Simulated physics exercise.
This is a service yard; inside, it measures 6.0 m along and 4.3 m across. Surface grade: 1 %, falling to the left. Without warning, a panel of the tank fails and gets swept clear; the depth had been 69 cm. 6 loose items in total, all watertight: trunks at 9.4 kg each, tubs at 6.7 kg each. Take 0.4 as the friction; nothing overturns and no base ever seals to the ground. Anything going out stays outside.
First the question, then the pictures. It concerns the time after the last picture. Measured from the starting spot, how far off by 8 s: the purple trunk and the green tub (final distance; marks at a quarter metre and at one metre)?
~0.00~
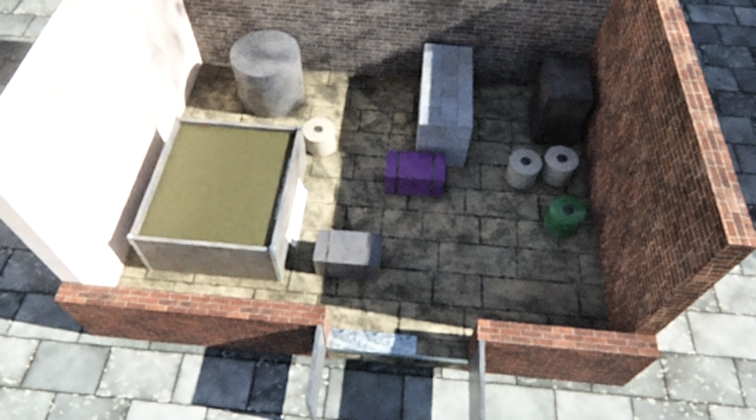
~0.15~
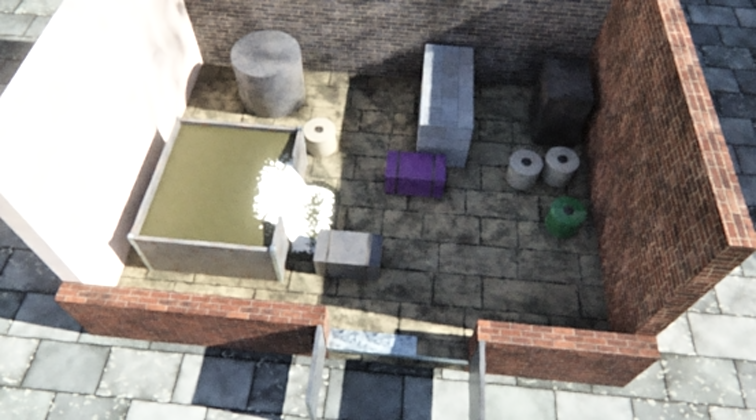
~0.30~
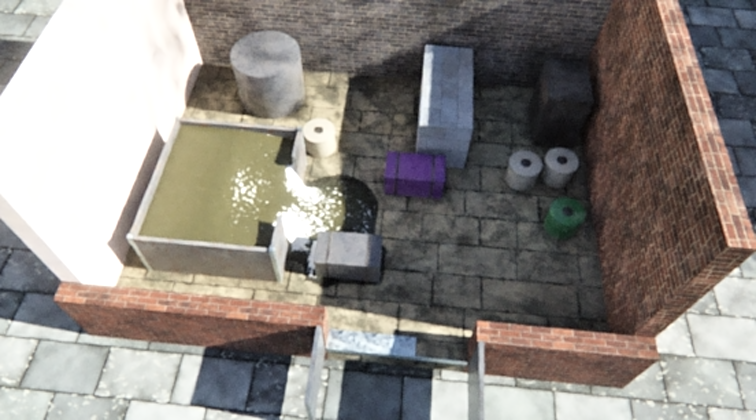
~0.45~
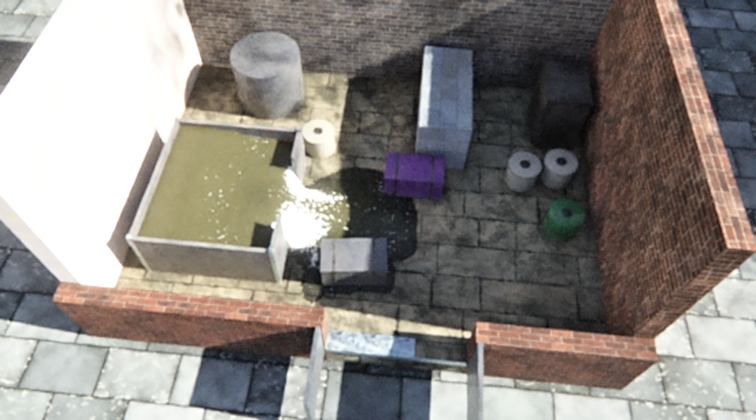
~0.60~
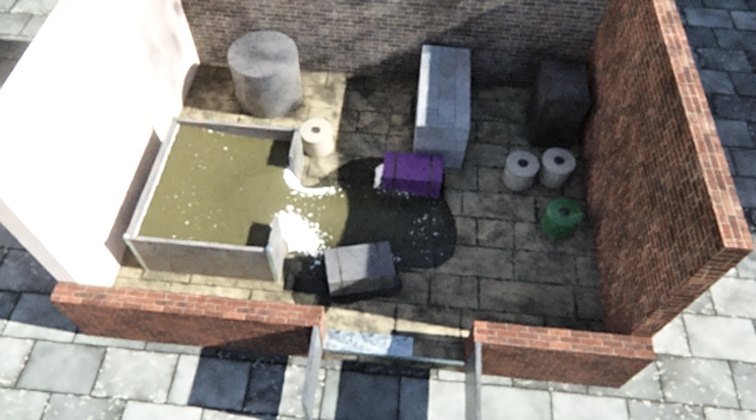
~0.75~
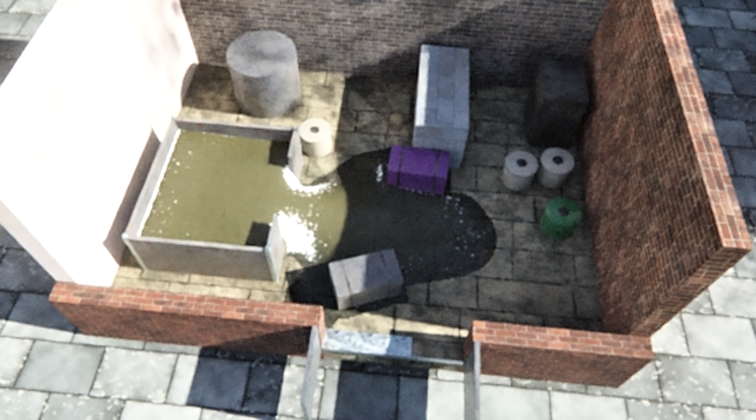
The purple trunk goes a long distance, and the green tub goes a long distance.
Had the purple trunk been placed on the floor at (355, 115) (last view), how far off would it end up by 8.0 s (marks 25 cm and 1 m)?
By that time it covers a moderate distance.
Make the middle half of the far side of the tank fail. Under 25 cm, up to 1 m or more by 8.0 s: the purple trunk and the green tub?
Well, the purple trunk goes a long way and the green tub basically stays there.
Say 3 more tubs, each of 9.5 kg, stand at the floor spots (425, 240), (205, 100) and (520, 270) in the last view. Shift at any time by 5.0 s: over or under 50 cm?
Note, same order as listed: Beyond the limit, inside the limit, beyond the limit.
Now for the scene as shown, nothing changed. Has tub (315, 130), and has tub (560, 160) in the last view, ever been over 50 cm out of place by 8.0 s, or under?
Within the limit, then beyond the limit.
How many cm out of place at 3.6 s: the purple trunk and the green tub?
About 150 and 20 cm by then.
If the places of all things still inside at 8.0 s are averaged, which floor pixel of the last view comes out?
Somewhere near (461, 167).
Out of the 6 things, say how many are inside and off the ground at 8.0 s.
5 at that moment.
After 1.6 s the purple trunk is near (488, 168), 1.0 m from its start, afloat; the green tub is near (582, 209), 0.2 m from its start, afloat; 1 of 6 are out; 2 afloat.
After 3.6 s the purple trunk is near (530, 182), 1.6 m from its start, afloat; the green tub is near (561, 217), 0.2 m from its start, afloat; 1 of 6 are out; 3 afloat.
After 5.6 s the purple trunk is near (546, 146), 1.9 m from its start, afloat; the green tub is near (531, 229), 0.6 m from its start, afloat; 1 of 6 are out; 4 afloat.
After 8.0 s the purple trunk is near (574, 172), 2.1 m from its start, afloat; the green tub is near (477, 262), 1.4 m from its start, afloat; 1 of 6 are out; 5 afloat.
